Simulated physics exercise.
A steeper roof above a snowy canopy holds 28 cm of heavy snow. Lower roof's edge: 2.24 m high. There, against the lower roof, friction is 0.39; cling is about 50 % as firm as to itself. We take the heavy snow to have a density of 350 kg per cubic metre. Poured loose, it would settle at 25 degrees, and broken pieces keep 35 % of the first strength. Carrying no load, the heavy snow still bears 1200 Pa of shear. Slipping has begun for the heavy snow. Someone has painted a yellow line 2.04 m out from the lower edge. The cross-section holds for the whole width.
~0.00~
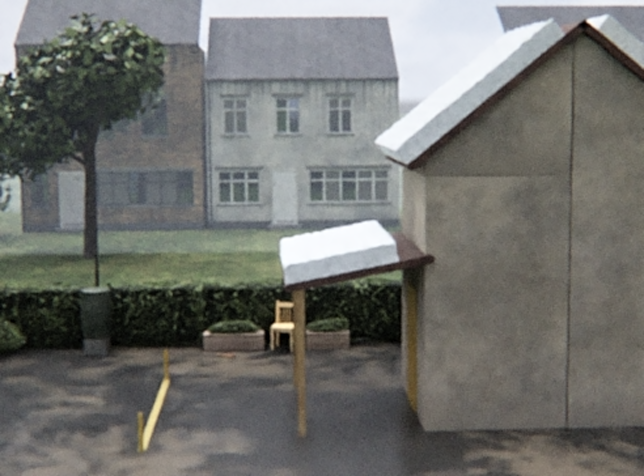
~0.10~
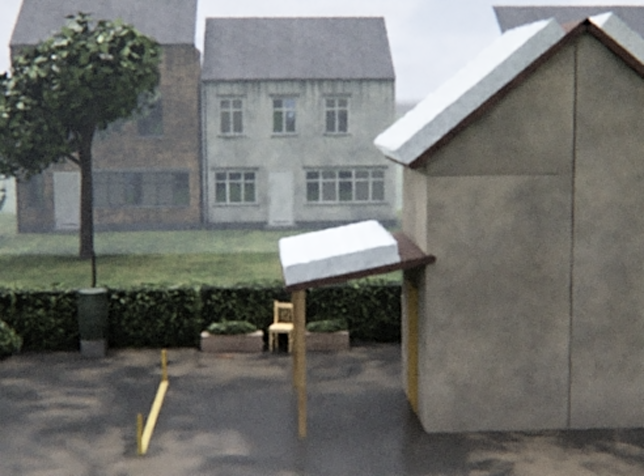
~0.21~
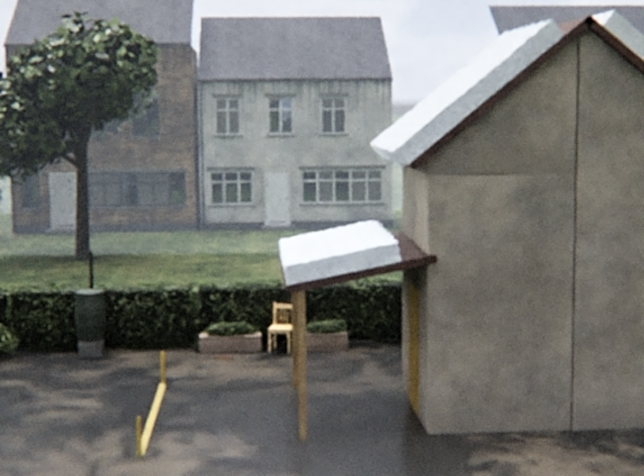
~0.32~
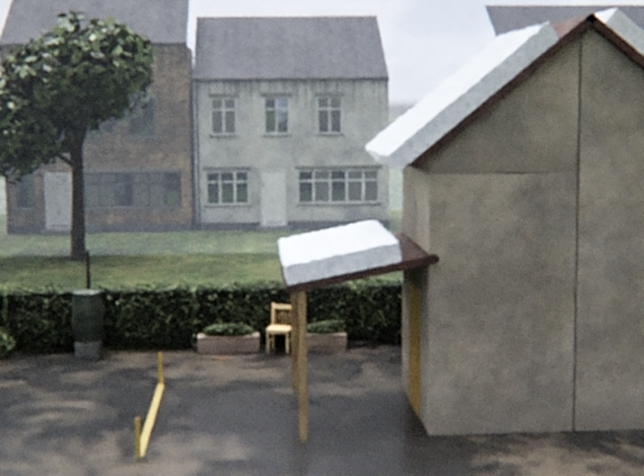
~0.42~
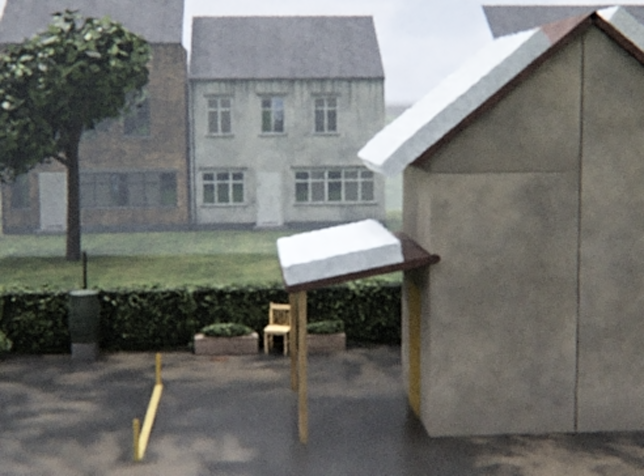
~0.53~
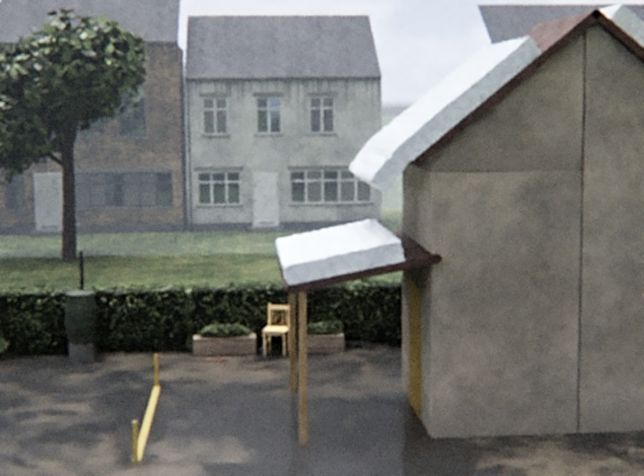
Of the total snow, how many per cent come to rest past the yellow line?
17 per cent.
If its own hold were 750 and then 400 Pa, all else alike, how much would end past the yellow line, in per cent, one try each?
Respectively, close to 30 % and close to 40 %.
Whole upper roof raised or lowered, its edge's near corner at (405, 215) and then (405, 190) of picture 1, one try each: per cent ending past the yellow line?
In that order: 0 %, 6 %.
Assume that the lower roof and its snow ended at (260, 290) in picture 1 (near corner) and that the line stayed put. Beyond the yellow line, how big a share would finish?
That would be roughly 10 percent.
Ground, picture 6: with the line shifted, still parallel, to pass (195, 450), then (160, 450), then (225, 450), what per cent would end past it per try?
Respectively about 35 in a hundred, 25 in a hundred and 45 in a hundred.
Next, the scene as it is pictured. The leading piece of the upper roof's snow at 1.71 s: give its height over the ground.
Roughly 0.6 m.
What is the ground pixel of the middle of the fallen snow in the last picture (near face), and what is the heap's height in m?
Middle near (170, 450); height roughly 0.4 m.
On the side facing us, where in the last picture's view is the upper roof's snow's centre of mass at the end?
The spot is somewhere around (203, 383).
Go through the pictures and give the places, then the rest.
In the first frame, leading edge of the heavy snow at (406, 142).
In the second frame, leading edge of the heavy snow at (406, 142), its middle shifted 2.2 cm.
In the third frame, leading edge of the heavy snow at (404, 144), its middle shifted 8.9 cm, 3 % of it past the upper edge, in one piece.
In the fourth frame, leading edge of the heavy snow at (398, 162), its middle shifted 21 cm, 7 % of it past the upper edge, in one piece.
In the fifth frame, leading edge of the heavy snow at (391, 170), its middle shifted 38 cm, 14 % of it past the upper edge, in one piece.
In the sixth frame, leading edge of the heavy snow at (380, 167), its middle shifted 60 cm, 21 % of it past the upper edge, cracking.
After 1.07 s, none is below the lower edge and 0 % is past the line.
After 1.71 s, 32 % is below the lower edge and 0 % is past the line.
After 2.36 s, 55 % is below the lower edge and 17 % is past the line.
After 3.00 s, 55 % is below the lower edge and 17 % is past the line.
After 3.10 s, at the end, 55 % is below the lower edge and 17 % is past the line.
